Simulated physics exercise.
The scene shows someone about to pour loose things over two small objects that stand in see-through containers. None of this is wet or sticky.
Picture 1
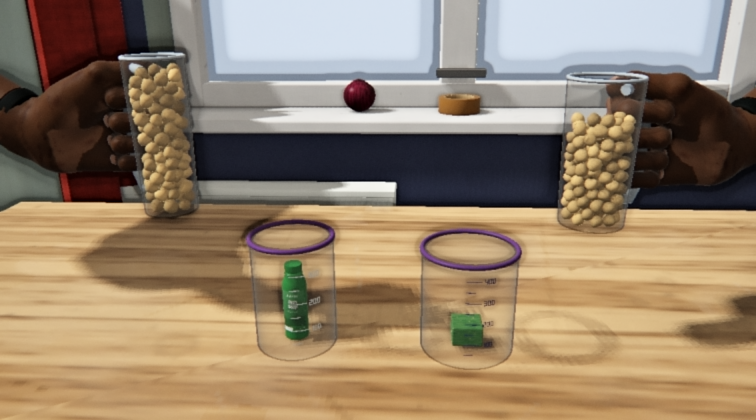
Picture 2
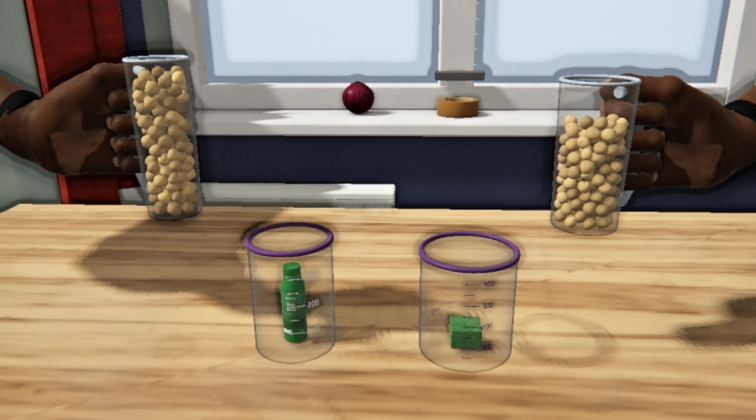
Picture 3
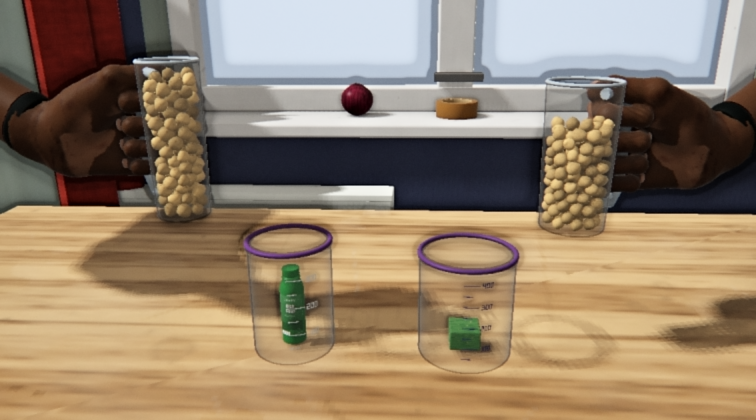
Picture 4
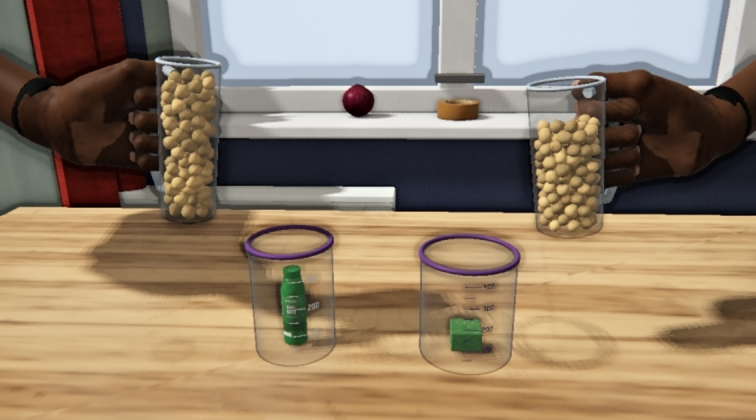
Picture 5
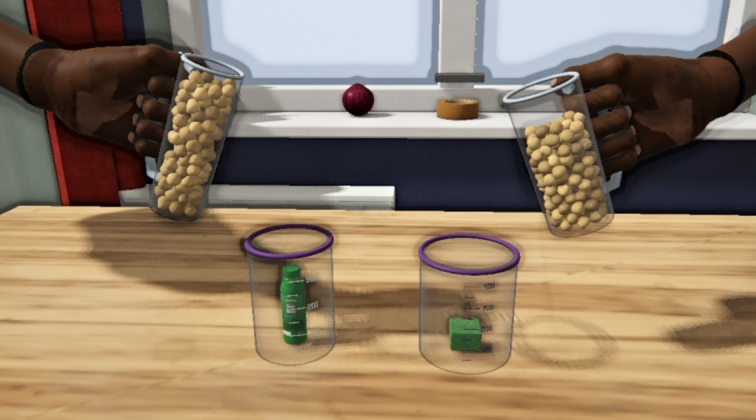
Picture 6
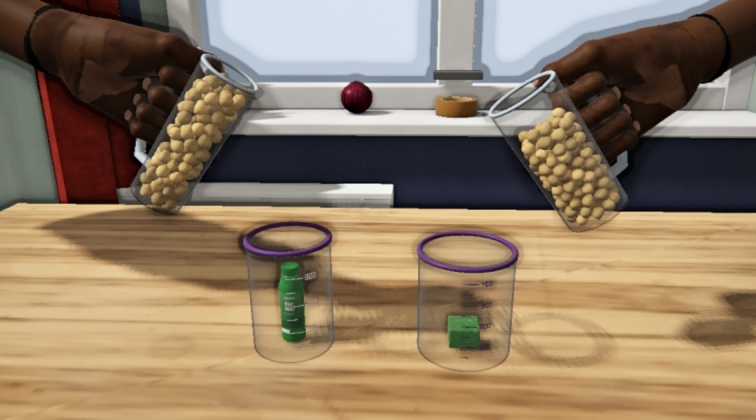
Two hands moving clear cups of dried chickpeas inward, then tilting them toward each other behind beakers holding a green bottle and block.
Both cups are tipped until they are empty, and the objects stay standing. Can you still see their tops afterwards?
One by one: Left: I think it will rise above the heap; right: I think it will be smothered completely.
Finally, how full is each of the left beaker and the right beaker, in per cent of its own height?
About 55 per cent on the left and 50 on the right.
Then, 0.33 s later than the last frame, left beaker empty, all of its cupful still in the cup; right beaker empty, all of its cupful still in the cup.
Then, 0.69 s later than the last frame, left beaker nearly empty, nearly all of its cupful still in the cup; right beaker nearly empty, nearly all of its cupful still in the cup.
Then, 1.11 s later than the last frame, left beaker a quarter full, roughly a third of its cupful still in the cup; right beaker a third full, a stray few of its cupful still in the cup.
When it is over, left beaker half full (surface near (291, 286)), two pieces on the table; right beaker half full (surface near (465, 297)), nothing beside it; the left thing is still showing; the right thing is covered.
